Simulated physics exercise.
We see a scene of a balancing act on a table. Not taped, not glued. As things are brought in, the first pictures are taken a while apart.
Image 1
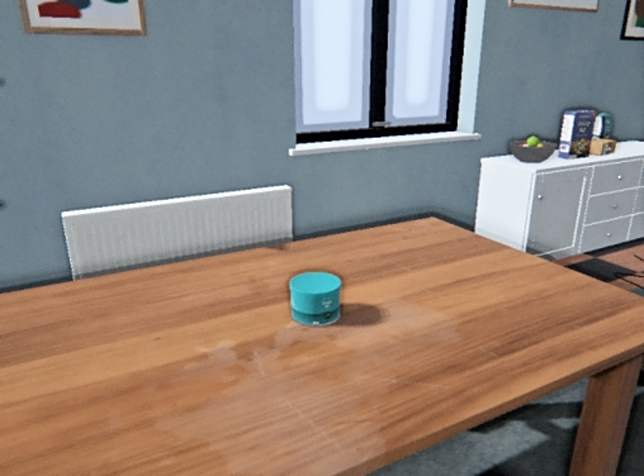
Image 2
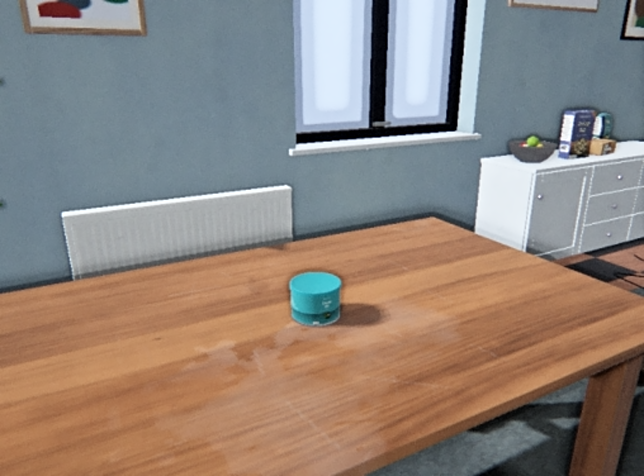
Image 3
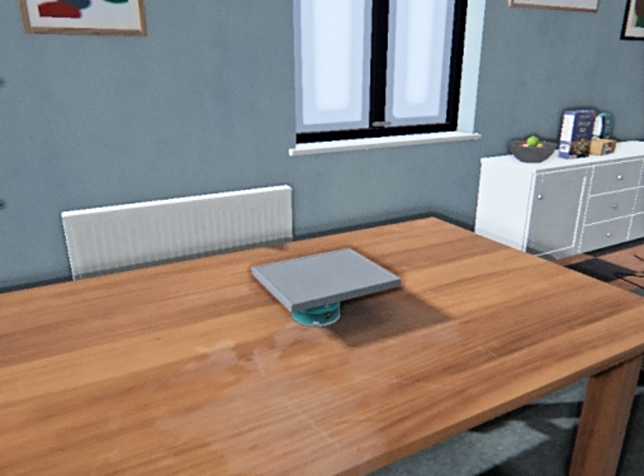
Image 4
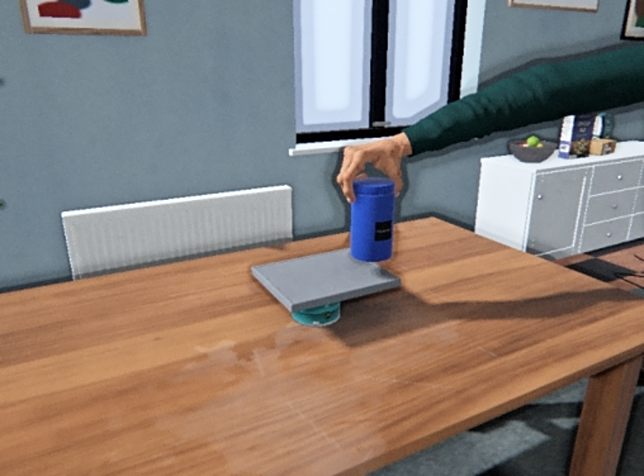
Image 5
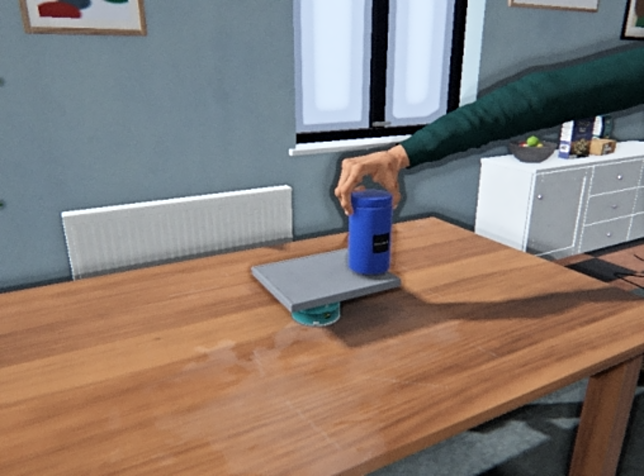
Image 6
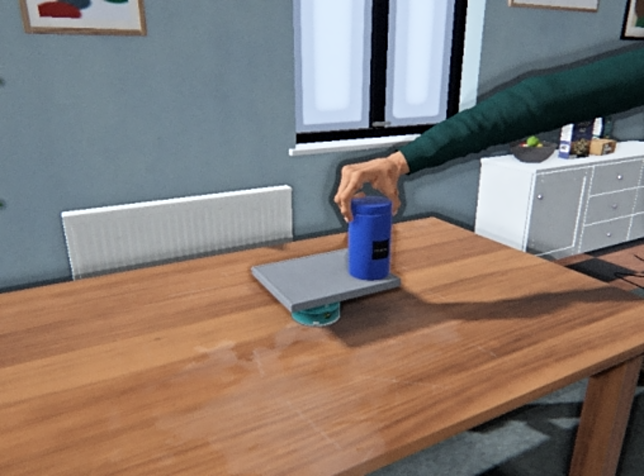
A gray board appears on top of a small turquoise tub on a wooden table, in a blue-gray room seen from slightly above by a still camera. A white radiator and a window are behind, with a white sideboard at right. A green-sleeved arm then reaches in from the right, lowers a blue jar onto the board's right side, and keeps its hand on top.
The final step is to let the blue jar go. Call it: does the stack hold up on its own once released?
Does not hold.
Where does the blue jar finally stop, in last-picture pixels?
About (435, 281).
Then, 0.30 s past the last view, blue jar now fallen; grey lid rocked 41° from its first pose.
Then, 0.40 s past the last view, grey lid rocked 52° from its first pose.
Then, 0.80 s past the last view, grey lid rocked 33° from its first pose.
Finally, fallen, blue jar; moved from the start, grey lid; turquoise tub still in place. Final places as the last picture's camera would see them, blue jar near (435, 281). The stack gives way.
